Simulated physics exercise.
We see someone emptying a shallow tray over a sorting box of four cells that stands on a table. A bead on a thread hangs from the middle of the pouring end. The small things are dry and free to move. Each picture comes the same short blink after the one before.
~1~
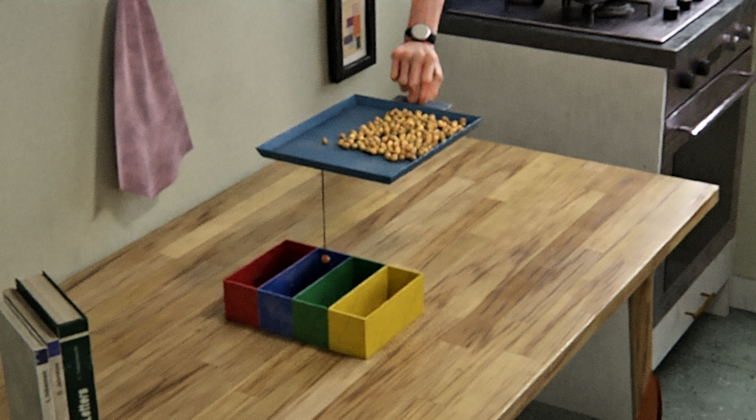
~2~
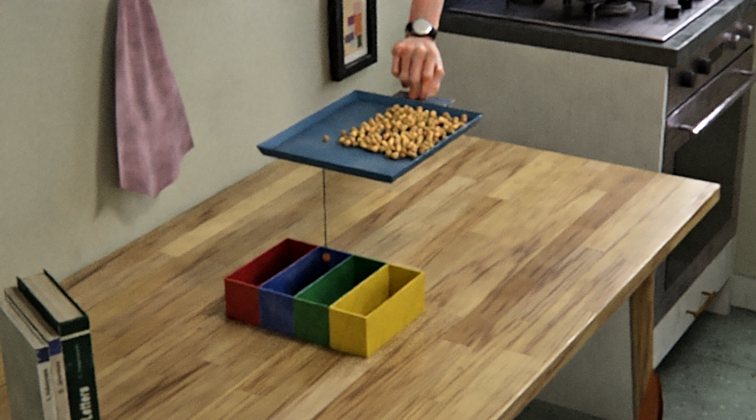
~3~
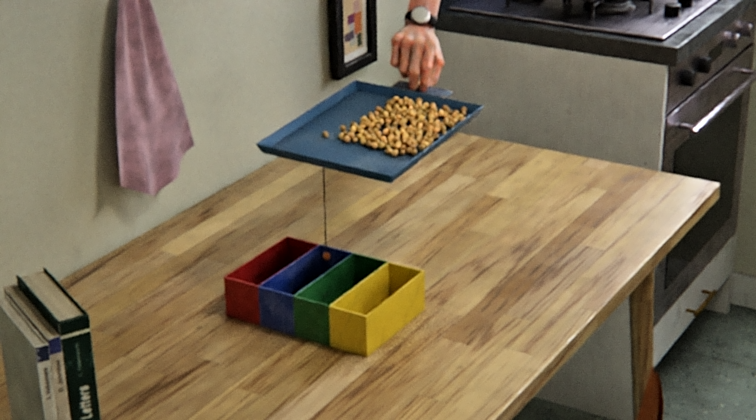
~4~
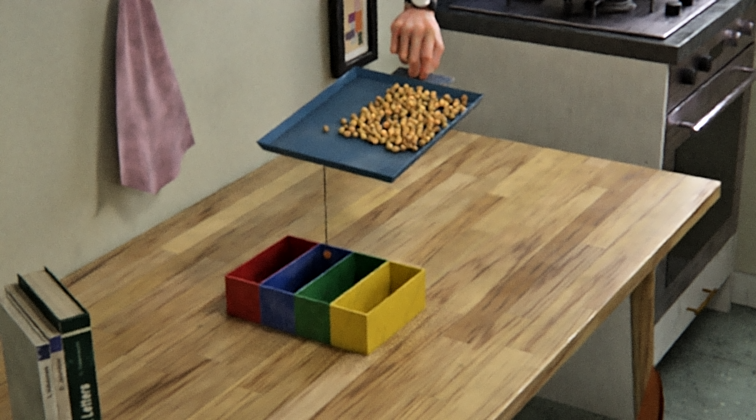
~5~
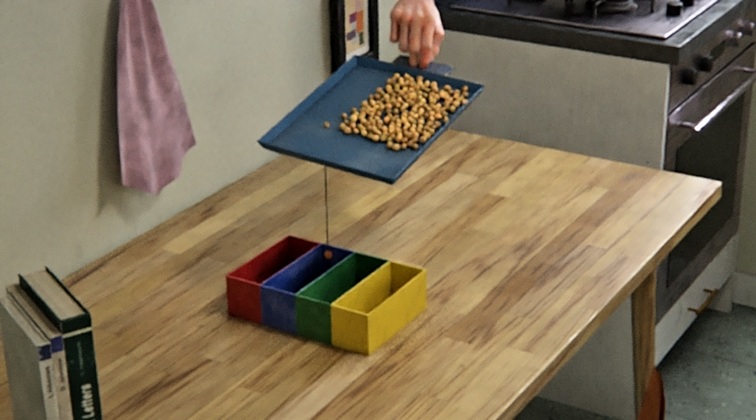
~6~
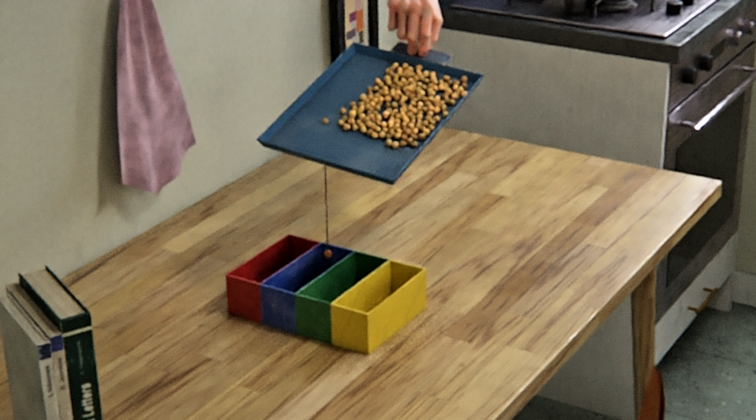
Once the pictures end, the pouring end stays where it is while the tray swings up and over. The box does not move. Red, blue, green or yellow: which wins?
The yellow one ends fullest.
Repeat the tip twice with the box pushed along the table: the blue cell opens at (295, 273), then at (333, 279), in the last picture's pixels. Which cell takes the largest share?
At the first place that yellow cell, at the second the cell in green.
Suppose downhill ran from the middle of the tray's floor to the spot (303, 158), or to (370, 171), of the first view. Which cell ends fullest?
One: The cell in red. Two: The yellow cell.
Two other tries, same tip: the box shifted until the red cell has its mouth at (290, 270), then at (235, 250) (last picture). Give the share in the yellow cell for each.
The first gives 30 %, the second 20 %.
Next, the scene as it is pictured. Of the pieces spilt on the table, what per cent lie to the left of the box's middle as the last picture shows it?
Near 0 %.
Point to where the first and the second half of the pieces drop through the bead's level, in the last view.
Around (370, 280) and then (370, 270).
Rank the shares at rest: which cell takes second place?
Next in line is the cell in green.
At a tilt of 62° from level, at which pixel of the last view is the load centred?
Roughly at (369, 180).
Soon, tray tipped steeply; about two thirds on the tray; a small part in the yellow cell; a small part in the green cell; a stray few in the blue cell; about a quarter falling or outside the box.
A while on, tray tipped past a quarter turn; about half in the yellow cell; about a quarter in the green cell; a stray few in the blue cell; a stray few in the red cell; about a quarter falling or outside the box.
Towards the end, tray tipped past a quarter turn; about half in the yellow cell; about a quarter in the green cell; a stray few in the blue cell; a stray few in the red cell; about a quarter falling or outside the box.
Finally, tray tipped past a quarter turn; about half in the yellow cell; about a quarter in the green cell; a stray few in the blue cell; a stray few in the red cell; about a quarter outside the box.
